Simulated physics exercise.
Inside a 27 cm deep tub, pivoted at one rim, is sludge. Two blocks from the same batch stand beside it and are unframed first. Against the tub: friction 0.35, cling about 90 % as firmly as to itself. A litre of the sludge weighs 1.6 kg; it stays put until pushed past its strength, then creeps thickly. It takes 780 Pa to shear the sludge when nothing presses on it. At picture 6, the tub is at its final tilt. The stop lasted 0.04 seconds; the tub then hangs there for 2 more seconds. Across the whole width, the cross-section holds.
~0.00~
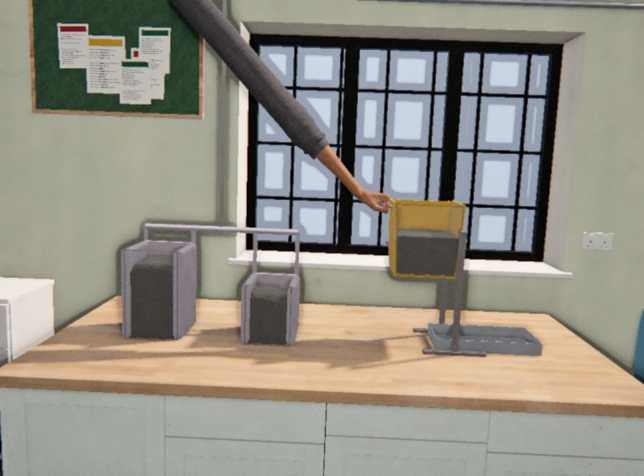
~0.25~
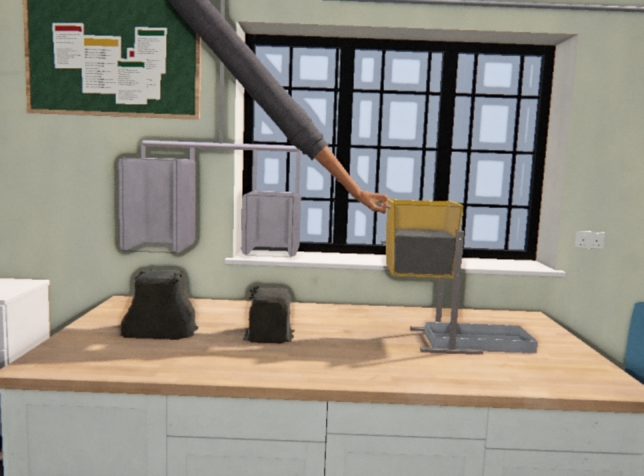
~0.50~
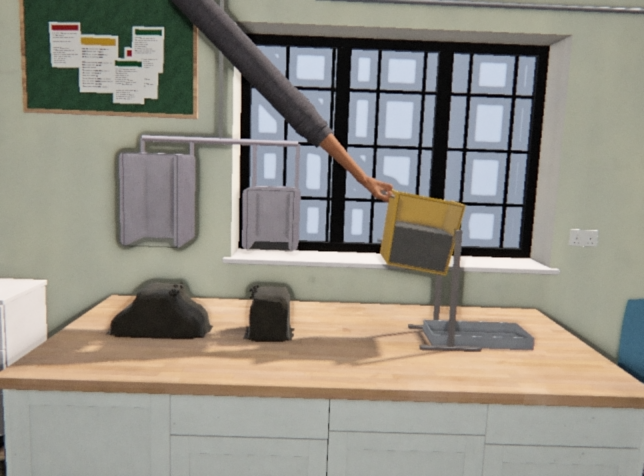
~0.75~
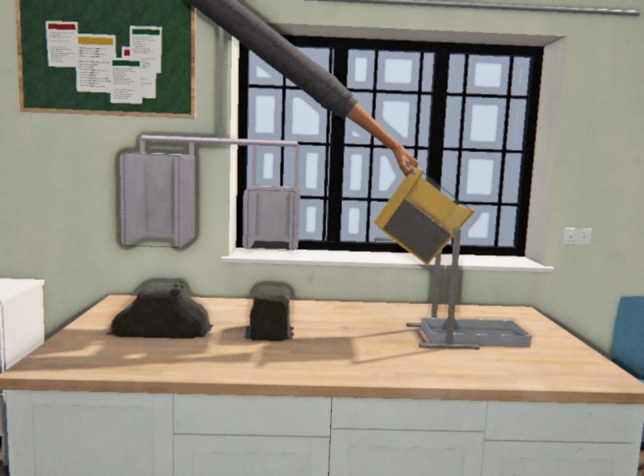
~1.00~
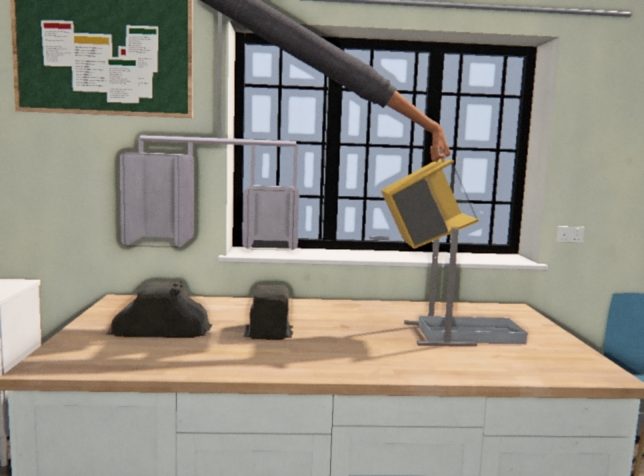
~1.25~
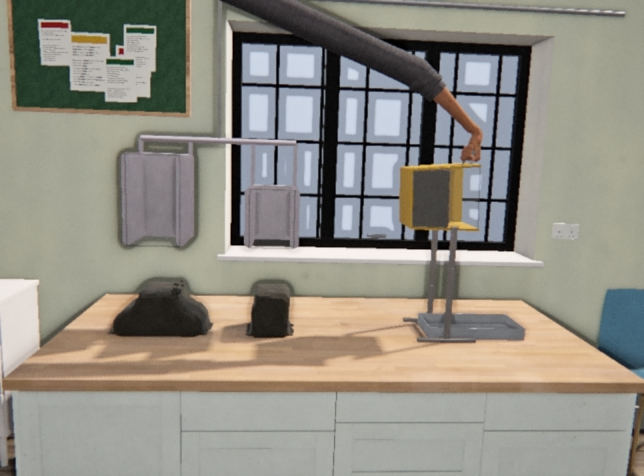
A grey-sleeved arm reaches from above to a yellow tub of dark material on a stand, at the right of a wooden counter seen from the front. Two grey casings surround dark blocks at left, before a green wall, noticeboard and black-barred window. The casings lift, the left block slumps into a mound while the smaller settles slightly, then the hand swings the tub clockwise onto its side as the camera drifts slightly.
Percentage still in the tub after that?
Some 100 %.
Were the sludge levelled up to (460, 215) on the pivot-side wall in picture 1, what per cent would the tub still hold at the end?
It would come to roughly 70 percent.
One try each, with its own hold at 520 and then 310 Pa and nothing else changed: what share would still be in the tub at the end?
First 85 %, second 60 %.
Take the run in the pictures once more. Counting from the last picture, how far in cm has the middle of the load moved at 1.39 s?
Close to 2 centimetres.
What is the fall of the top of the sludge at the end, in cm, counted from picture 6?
Roughly 6 cm.
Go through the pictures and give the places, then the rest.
The first picture shows handle-side rim at (397, 203), tilt 0 degrees; crest of the sludge at (411, 236); block heights 29 cm, 19 cm (left to right).
The second picture shows handle-side rim at (395, 204), tilt 0 degrees; crest of the sludge at (409, 236); block heights 24 cm, 18 cm (left to right).
The third picture shows handle-side rim at (400, 194), tilt 9 degrees; crest of the sludge at (399, 226); block heights 18 cm, 18 cm (left to right).
The fourth picture shows handle-side rim at (424, 172), tilt 35 degrees; crest of the sludge at (408, 200); block heights 18 cm, 18 cm (left to right).
The fifth picture shows handle-side rim at (453, 163), tilt 63 degrees; crest of the sludge at (424, 180); block heights 18 cm, 18 cm (left to right).
The sixth picture shows handle-side rim at (481, 167), tilt 88 degrees; crest of the sludge at (443, 171); block heights 18 cm, 18 cm (left to right).
After 1.39 s, the tub is at 88 degrees and holds 100 %.
After 1.56 s, the tub is at 88 degrees and holds 100 %.
After 1.73 s, the tub is at 88 degrees and holds 100 %.
After 1.90 s, the tub is at 88 degrees and holds 100 %.
After 3.25 s, the tub is at 88 degrees and holds 100 %.
